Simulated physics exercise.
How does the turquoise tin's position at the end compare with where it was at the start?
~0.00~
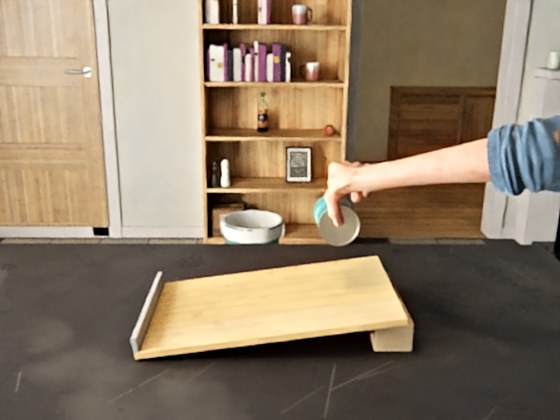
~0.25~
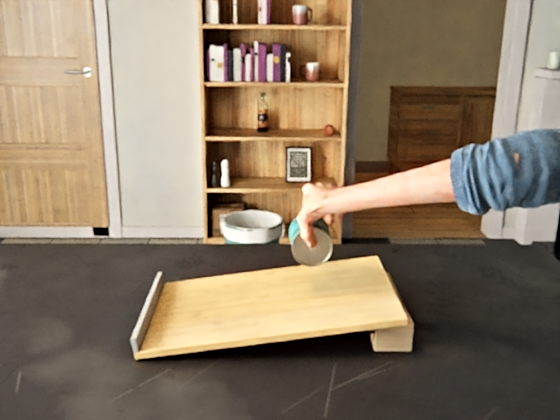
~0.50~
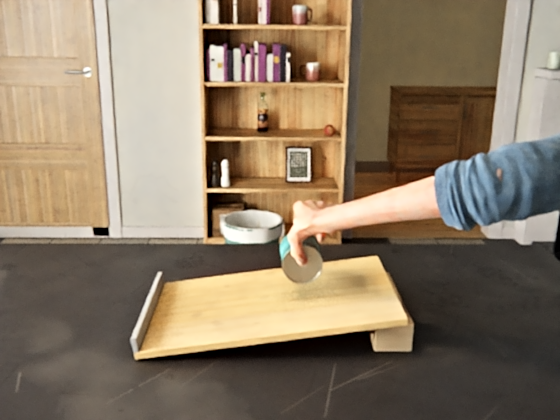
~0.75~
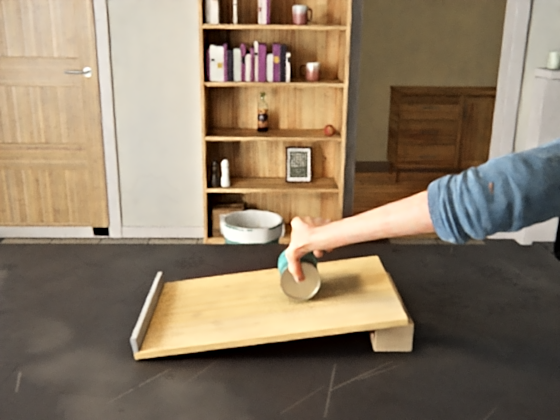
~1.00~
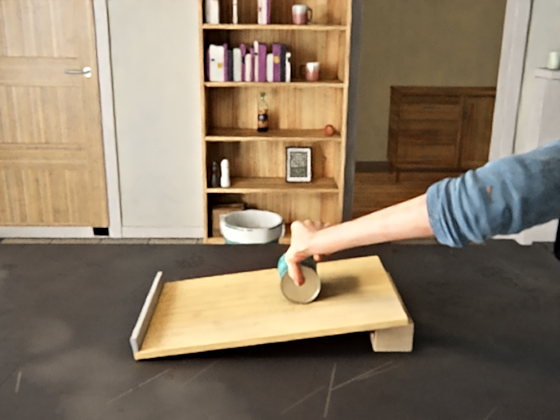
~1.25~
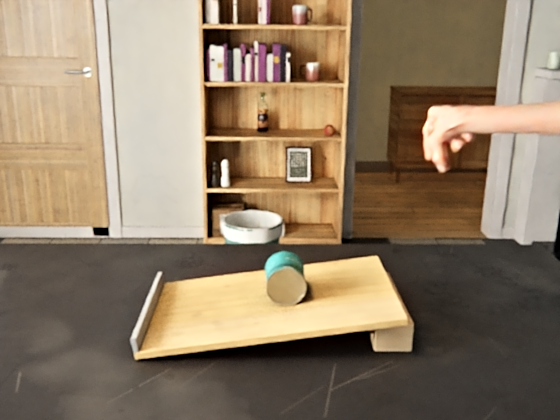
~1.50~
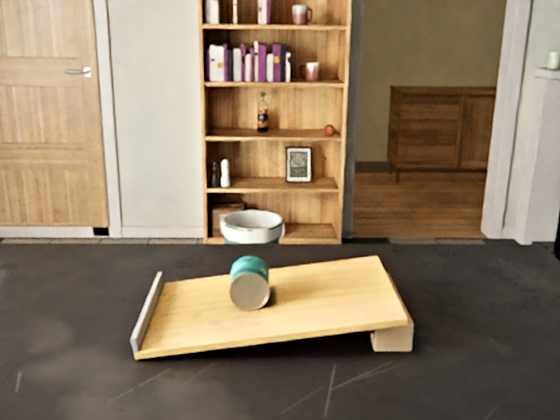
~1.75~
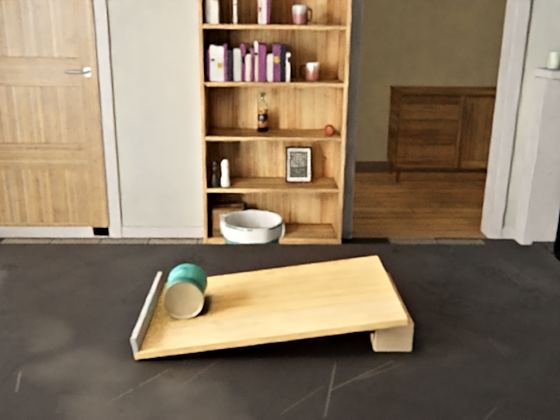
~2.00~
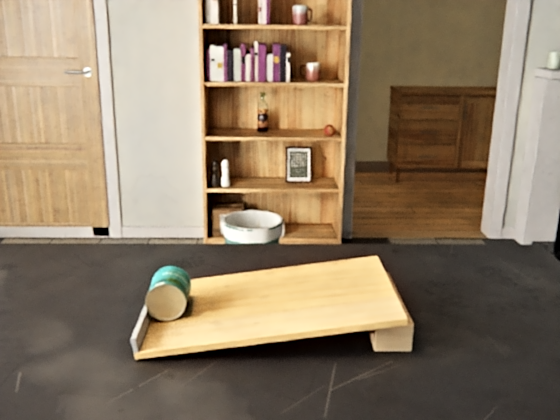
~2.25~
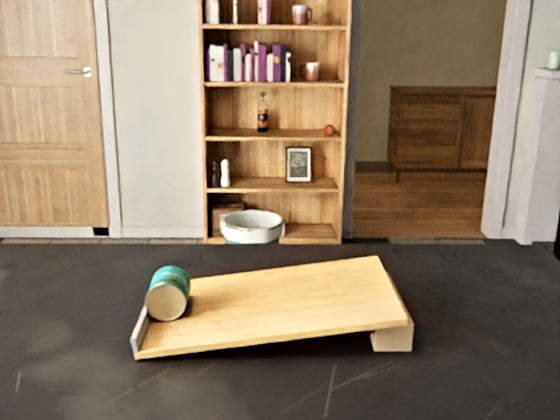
At the start the tin is held in a hand above the right part of the board. At the end it rests on the board at its lower left end, against the upright strip.
